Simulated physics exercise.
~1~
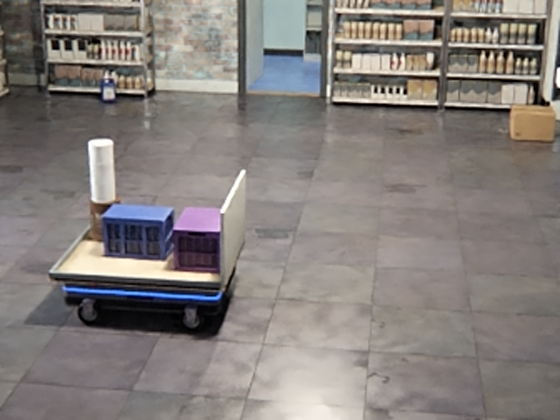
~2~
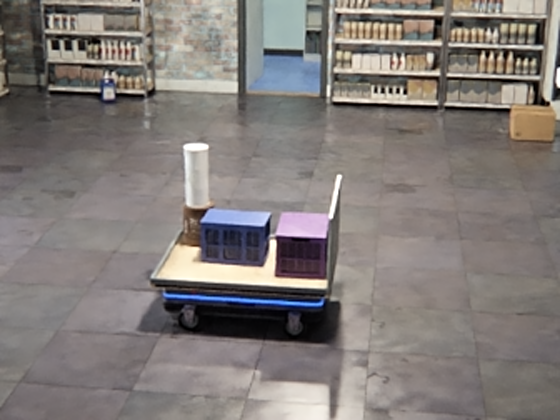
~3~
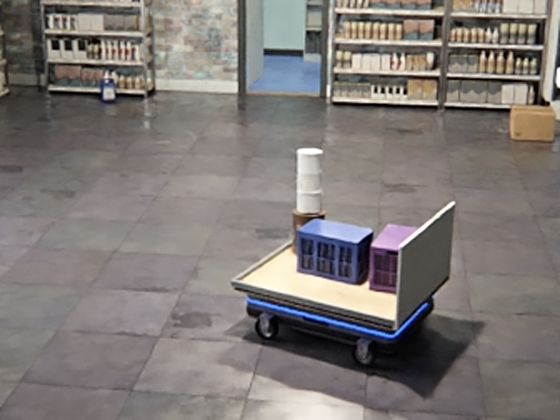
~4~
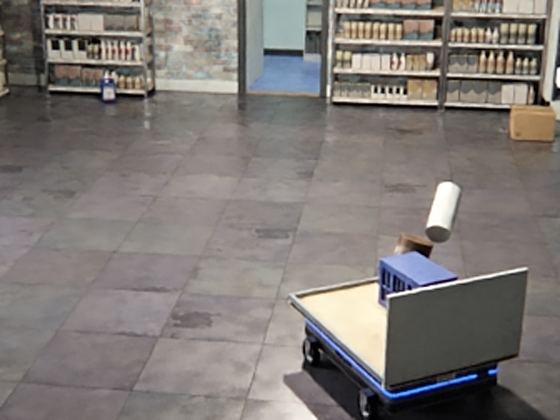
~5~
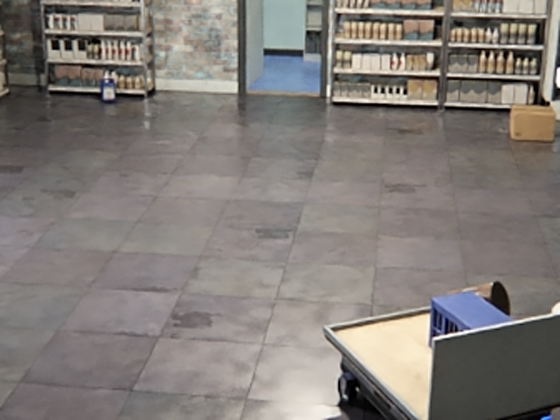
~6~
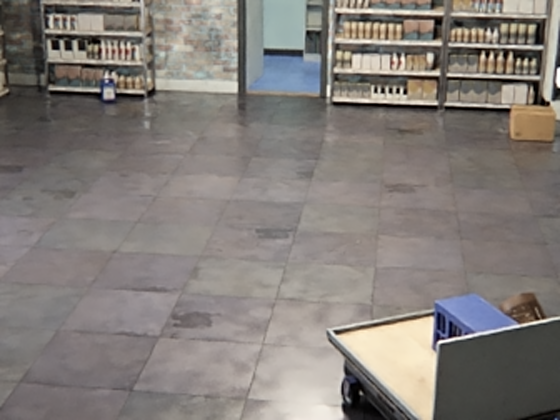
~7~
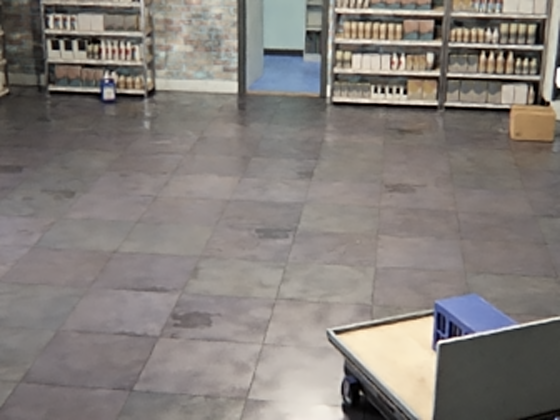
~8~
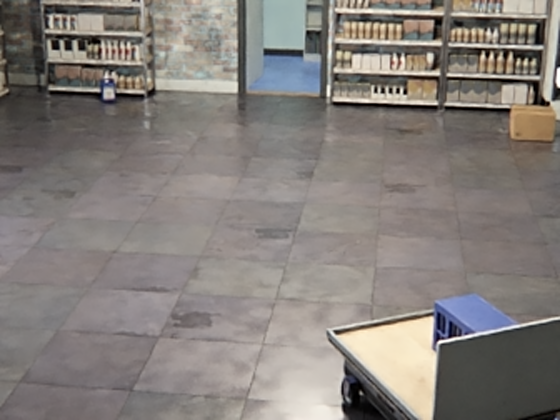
To begin with, a flat cart with a tall board at one end rolls to the right across a dark tiled floor, carrying a white canister, a brown pail, a blue crate and a purple crate. It then swings toward the viewer, and the canister starts to tilt. As the turn tightens, the canister tips over and leaves the deck, while the pail leans behind the blue crate. The pail topples next and tumbles off as the cart stops at the lower right. Finally, the cart stands still with the blue crate upright beside the board, the other items out of sight.
